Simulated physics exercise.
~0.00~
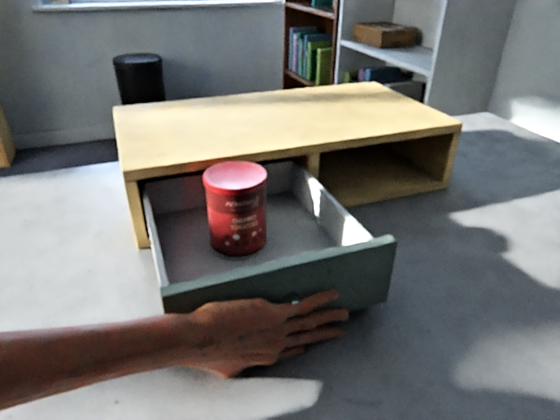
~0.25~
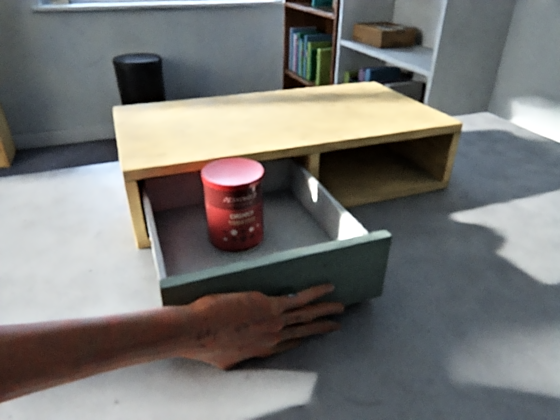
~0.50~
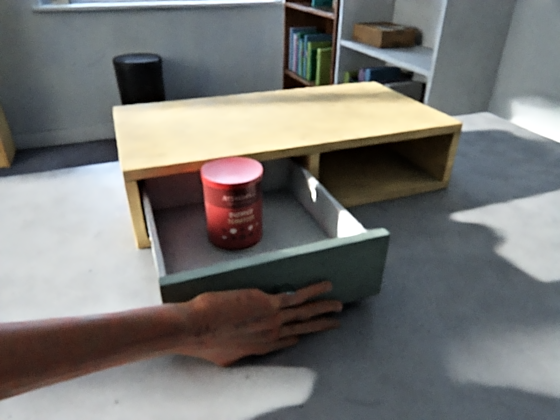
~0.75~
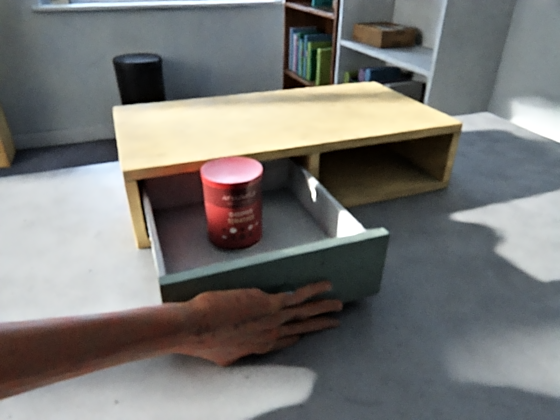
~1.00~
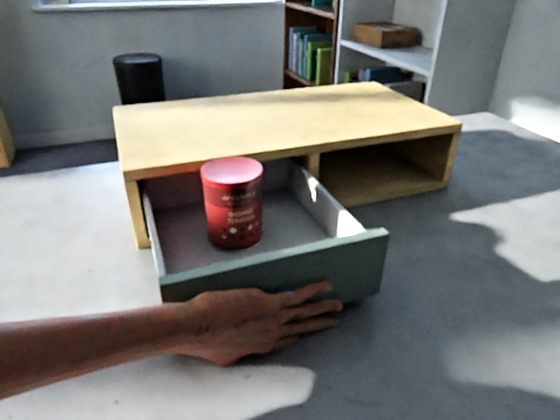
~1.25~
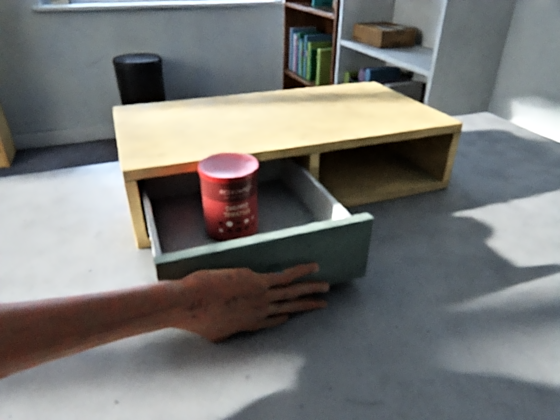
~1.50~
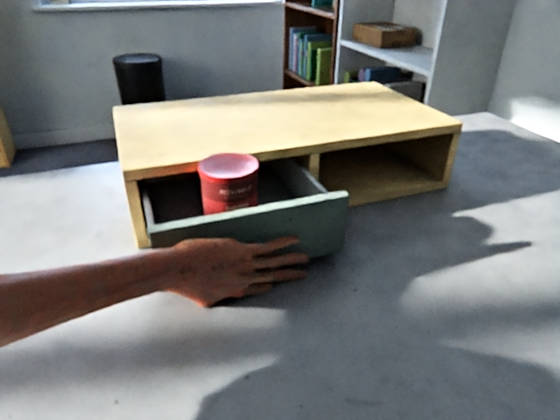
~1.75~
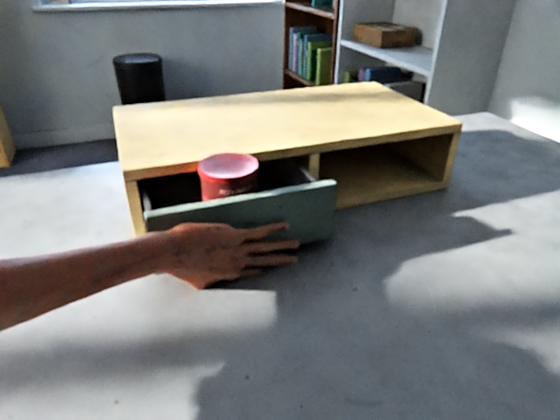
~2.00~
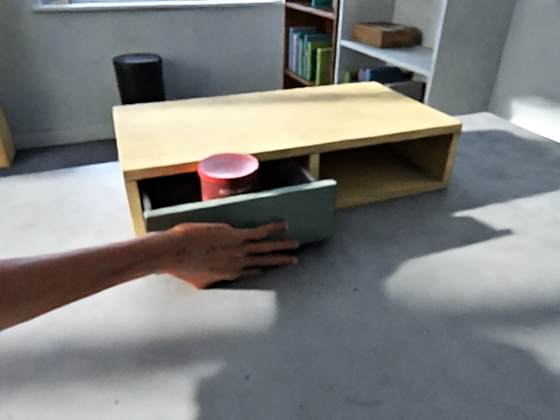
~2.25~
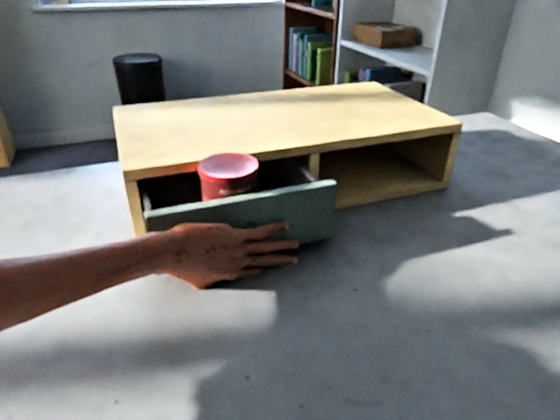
A grey-green drawer stands open at the left side of a low, pale wooden unit, seen from the front and slightly above by a still camera. A red lidded pot sits upright inside it, while the compartment to the right is empty; a dark bin and shelves of books stand behind. A hand reaching from the left rests against the drawer front and nudges it slightly inward, then pauses. It pushes again, and the drawer slides farther in, carrying the pot along. The drawer stops partway and stays ajar, the hand still against it and the pot upright.
